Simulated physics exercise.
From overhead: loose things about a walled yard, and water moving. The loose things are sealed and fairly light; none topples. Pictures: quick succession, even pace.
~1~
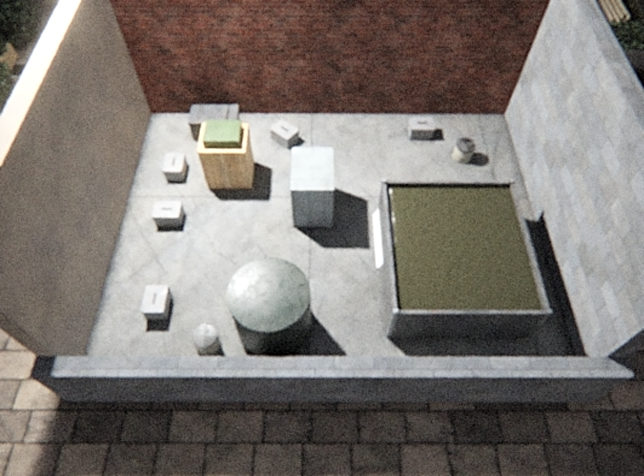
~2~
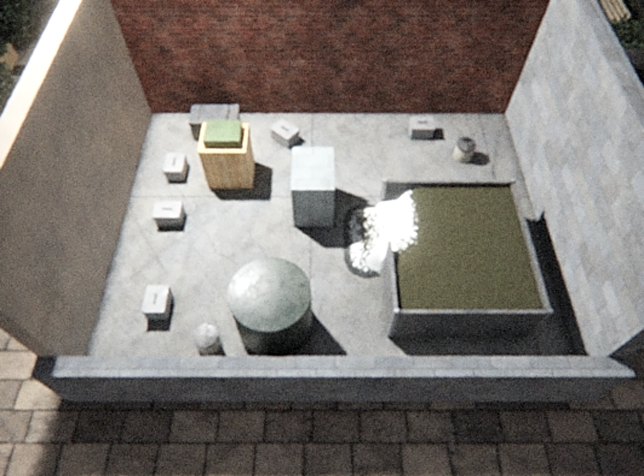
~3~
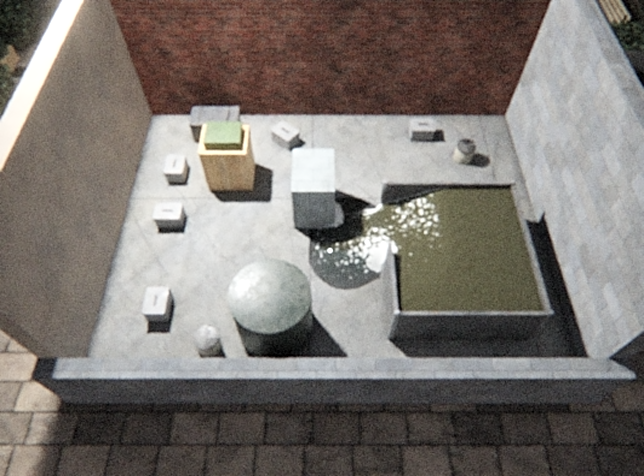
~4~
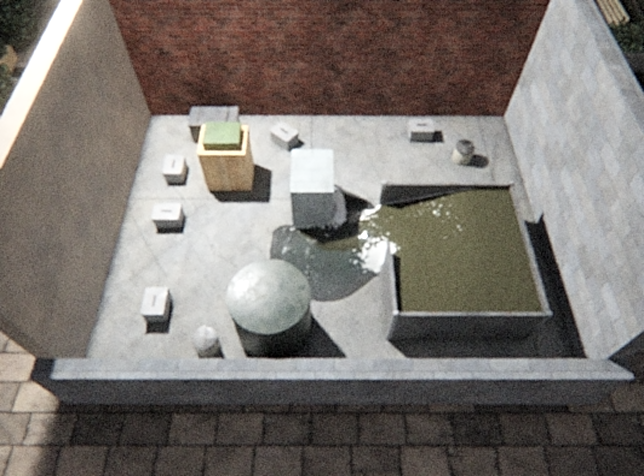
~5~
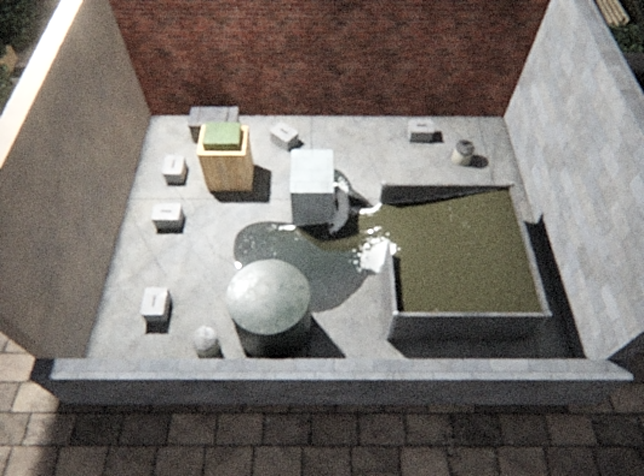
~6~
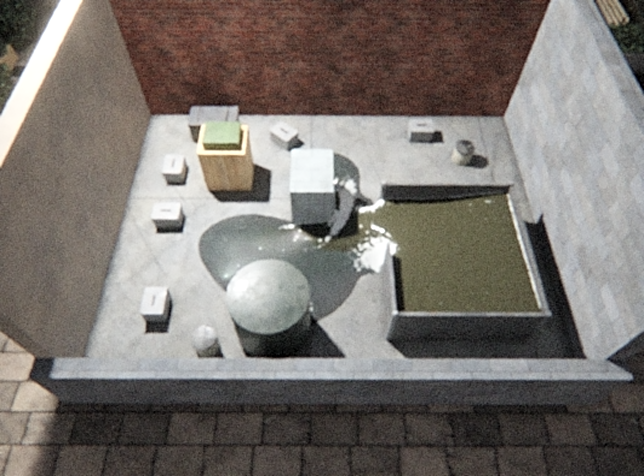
At the start, pale blocks and a domed container stand in a walled yard beside a walled basin of murky green water. Water bursts through the basin's left side, foaming brightly, then spreads leftward across the floor in a dark pool around the tall grey box and dome, while the objects stay put.
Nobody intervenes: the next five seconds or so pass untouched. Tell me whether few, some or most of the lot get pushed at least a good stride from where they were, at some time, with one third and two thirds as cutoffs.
Most, two thirds or more.
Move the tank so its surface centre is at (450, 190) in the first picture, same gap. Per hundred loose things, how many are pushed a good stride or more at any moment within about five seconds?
By my reckoning, about 90 per cent.
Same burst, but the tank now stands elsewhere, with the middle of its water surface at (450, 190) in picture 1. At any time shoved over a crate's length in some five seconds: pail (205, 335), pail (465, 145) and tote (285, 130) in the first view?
First got that far, then never got that far, then got that far.
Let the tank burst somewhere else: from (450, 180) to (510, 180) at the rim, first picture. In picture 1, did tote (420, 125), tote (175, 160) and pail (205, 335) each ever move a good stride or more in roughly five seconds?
Well, in order they come out as over the mark, over the mark and below the mark.
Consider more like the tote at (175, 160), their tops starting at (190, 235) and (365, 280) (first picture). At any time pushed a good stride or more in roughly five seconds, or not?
Result, in sequence - displaced that far / short of that distance.
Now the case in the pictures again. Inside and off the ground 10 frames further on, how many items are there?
It comes to 3.
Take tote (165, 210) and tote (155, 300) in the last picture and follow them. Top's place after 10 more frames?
I'd say about (135, 184) for the first and about (96, 347) for the second.
A moment on, 0 of 8 are well off their spots; 0 afloat.
Next, 2 of 8 are well off their spots; 3 afloat.
Later, 2 of 8 are well off their spots; 6 afloat.
In the end, 7 of 8 are well off their spots, and 7 have been at some point; 7 afloat.
